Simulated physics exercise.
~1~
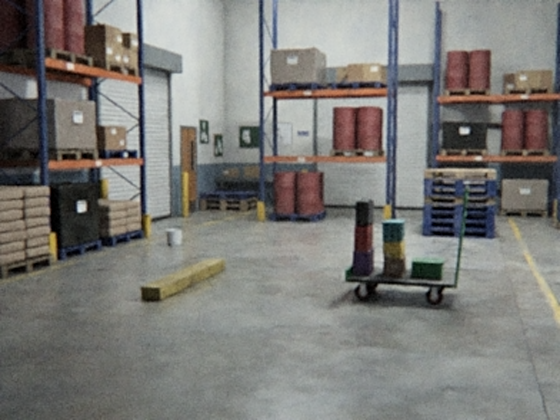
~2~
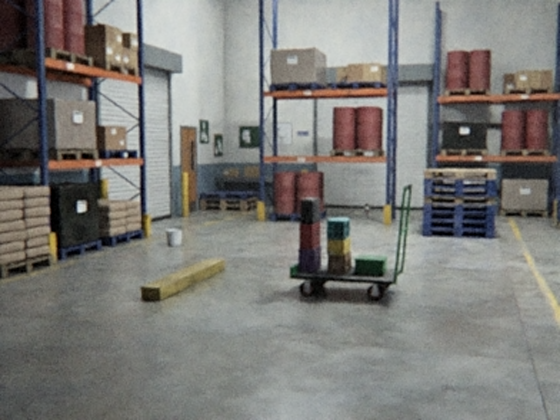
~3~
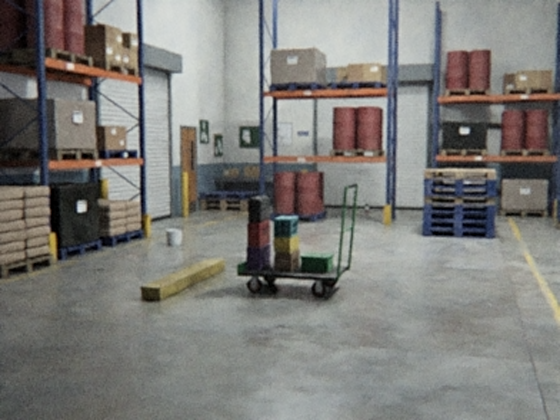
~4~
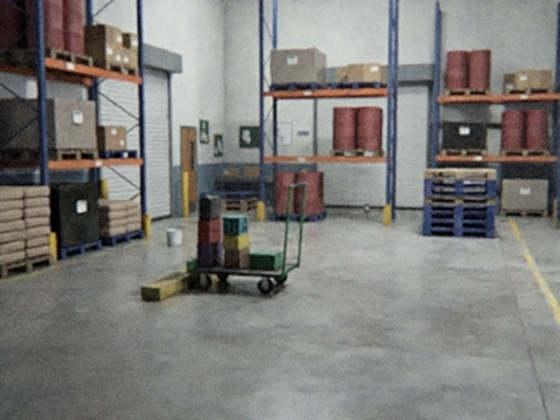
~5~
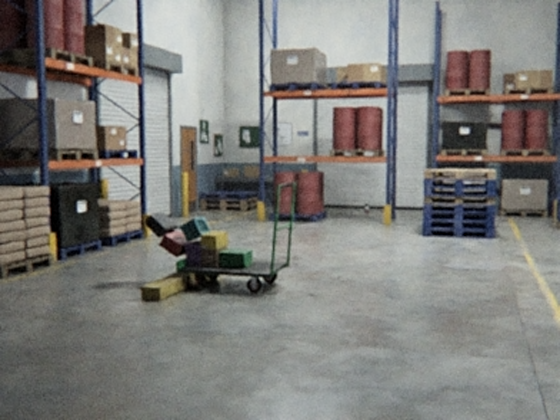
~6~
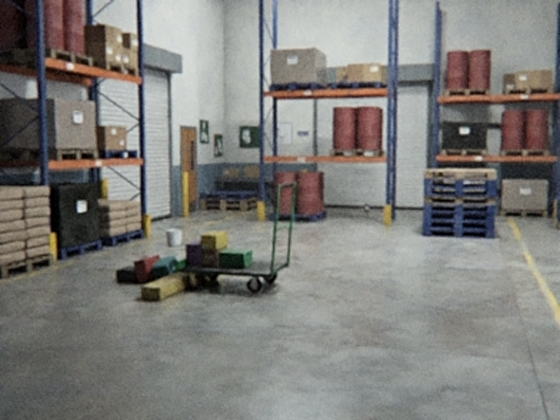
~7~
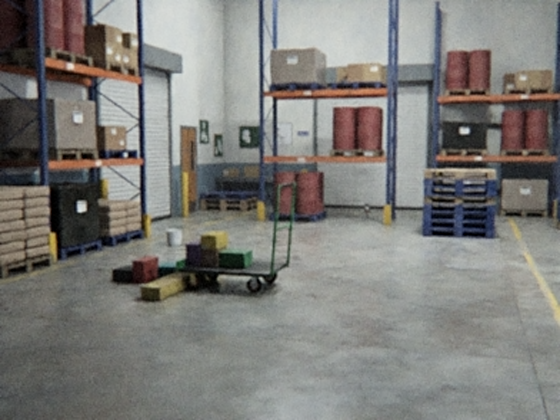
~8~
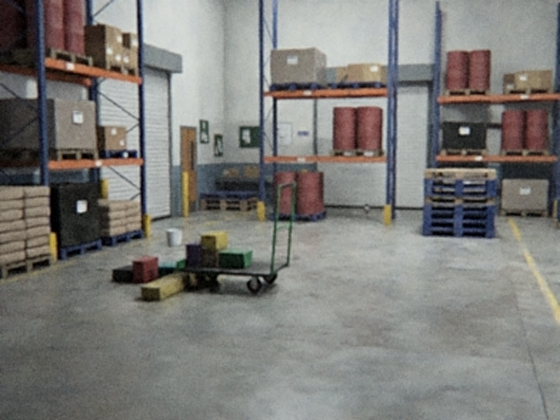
In a warehouse, a loaded cart rolls left, stops at a low kerb and spills boxes.
